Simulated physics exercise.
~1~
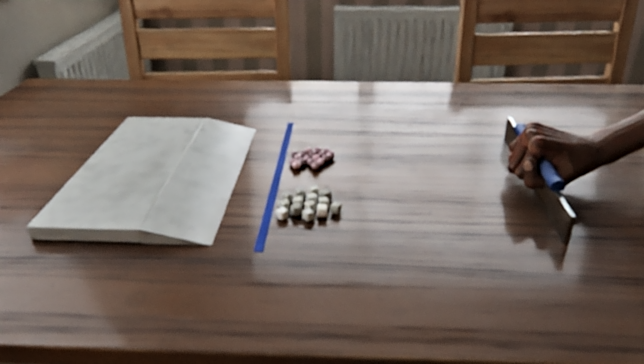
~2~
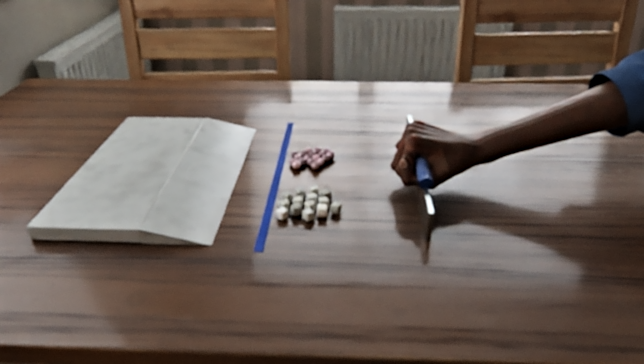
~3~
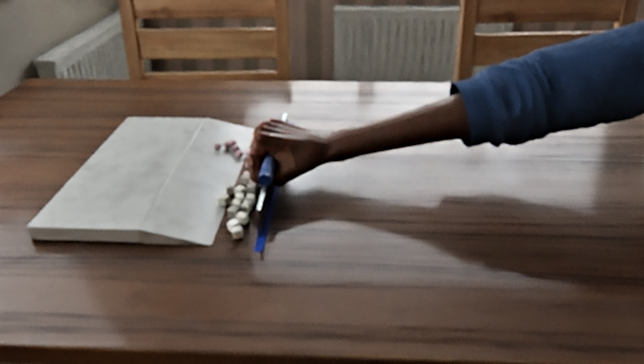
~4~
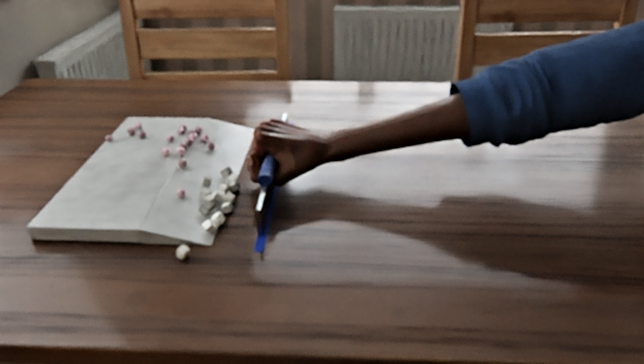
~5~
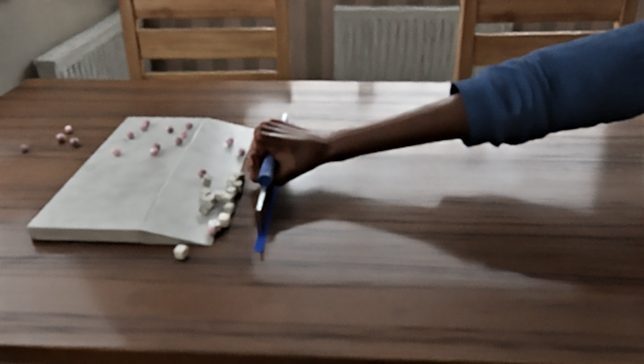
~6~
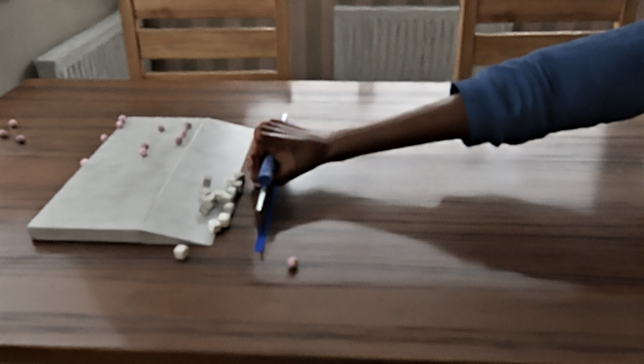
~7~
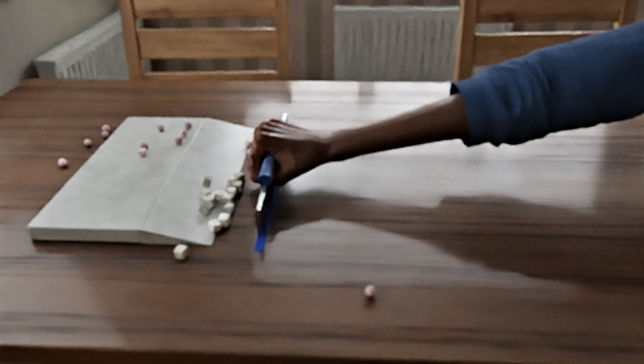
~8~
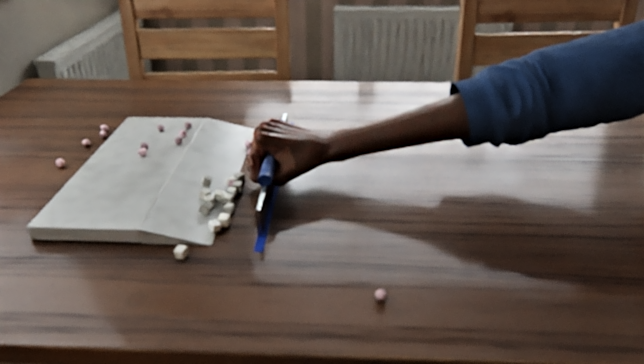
A wooden dining table is seen from above its near edge, with two wooden chairs and a radiator behind it. A pale, low ramp lies at left, a strip of blue tape stands to its right, and beyond the tape sit a pinkish-red handful and a nearer whitish one. From the right, a hand in a blue sleeve slides a blue-handled scraper left, shoving both handfuls to the ramp and stopping at the tape. The pink pieces scatter up and over, some rolling back. Finally, pink bits lie on the ramp, beyond it and one at front, while the white ones stay bunched around its lower right edge.
